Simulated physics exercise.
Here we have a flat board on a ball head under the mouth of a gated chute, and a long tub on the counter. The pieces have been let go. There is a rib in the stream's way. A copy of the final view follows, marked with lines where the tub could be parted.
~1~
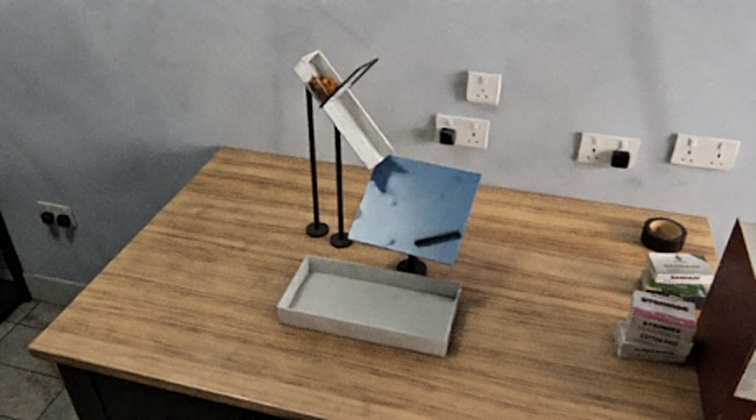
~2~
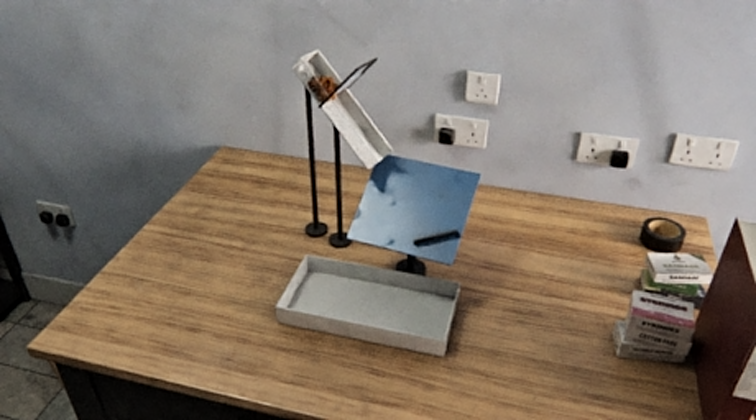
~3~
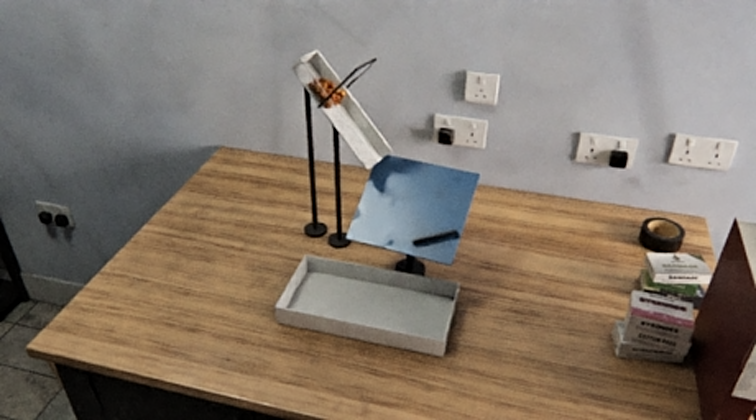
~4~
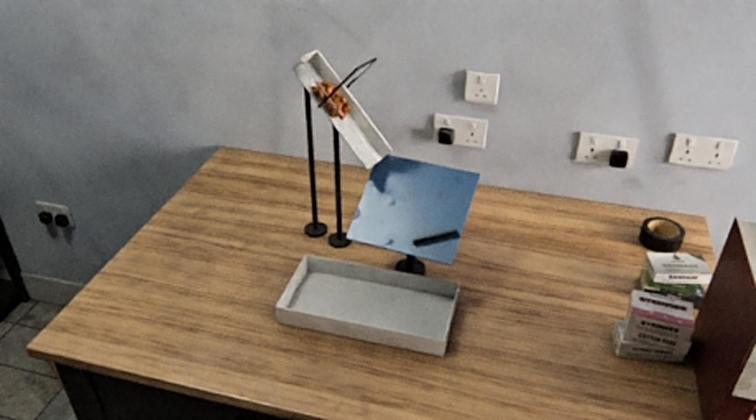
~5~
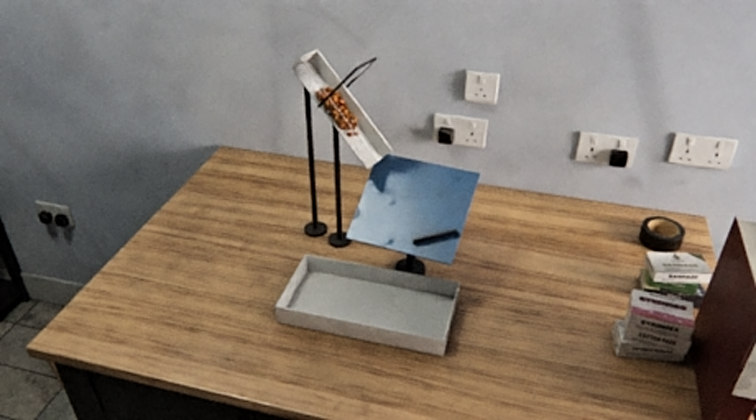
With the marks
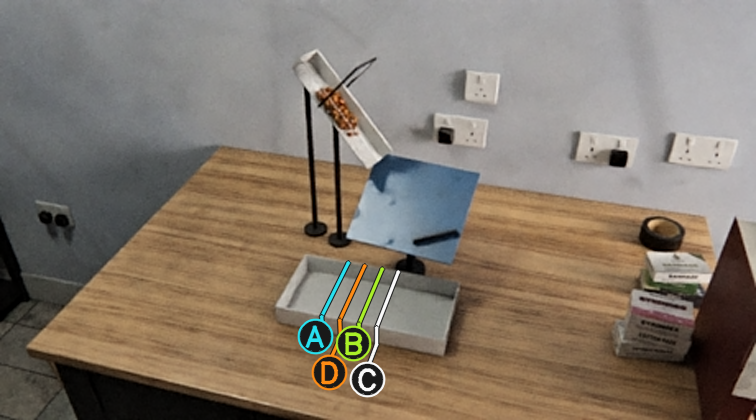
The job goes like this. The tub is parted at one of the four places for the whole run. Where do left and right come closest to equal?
Best: C.
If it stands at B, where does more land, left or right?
More lands on the right.
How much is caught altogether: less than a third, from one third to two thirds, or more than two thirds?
It is more than two thirds.
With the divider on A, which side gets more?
More lands on the right.
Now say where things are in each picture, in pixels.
The first picture shows load behind the gate at (327, 86), bits of cat kibble; lip of the chute at (377, 164), sloping fairly steeply.
The second picture shows middle of the board at (414, 206), tilted fairly steeply; middle of its low edge at (398, 251); of its high edge at (429, 163).
The third picture shows front corners of the tub at (275, 307) and (444, 341), empty; front of the load at (339, 103).
The fourth picture shows middle of the load at (333, 98); its front at (342, 118), about a quarter of the way to the lip; rib from (457, 230) to (412, 240).
The fifth picture shows middle of the load at (336, 109); its front at (356, 134), about half of the way to the lip.
On the marked copy, line A crosses the front rim at (322, 315); line B crosses the front rim at (359, 323); line C crosses the front rim at (376, 326); line D crosses the front rim at (340, 319).
With A, of what is caught, none on the left of the divider, all on the right.
With B, of what is caught, a small part on the left of the divider, most on the right.
With C, of what is caught, about half on the left of the divider, about half on the right.
With D, of what is caught, a stray few on the left of the divider, nearly all on the right.
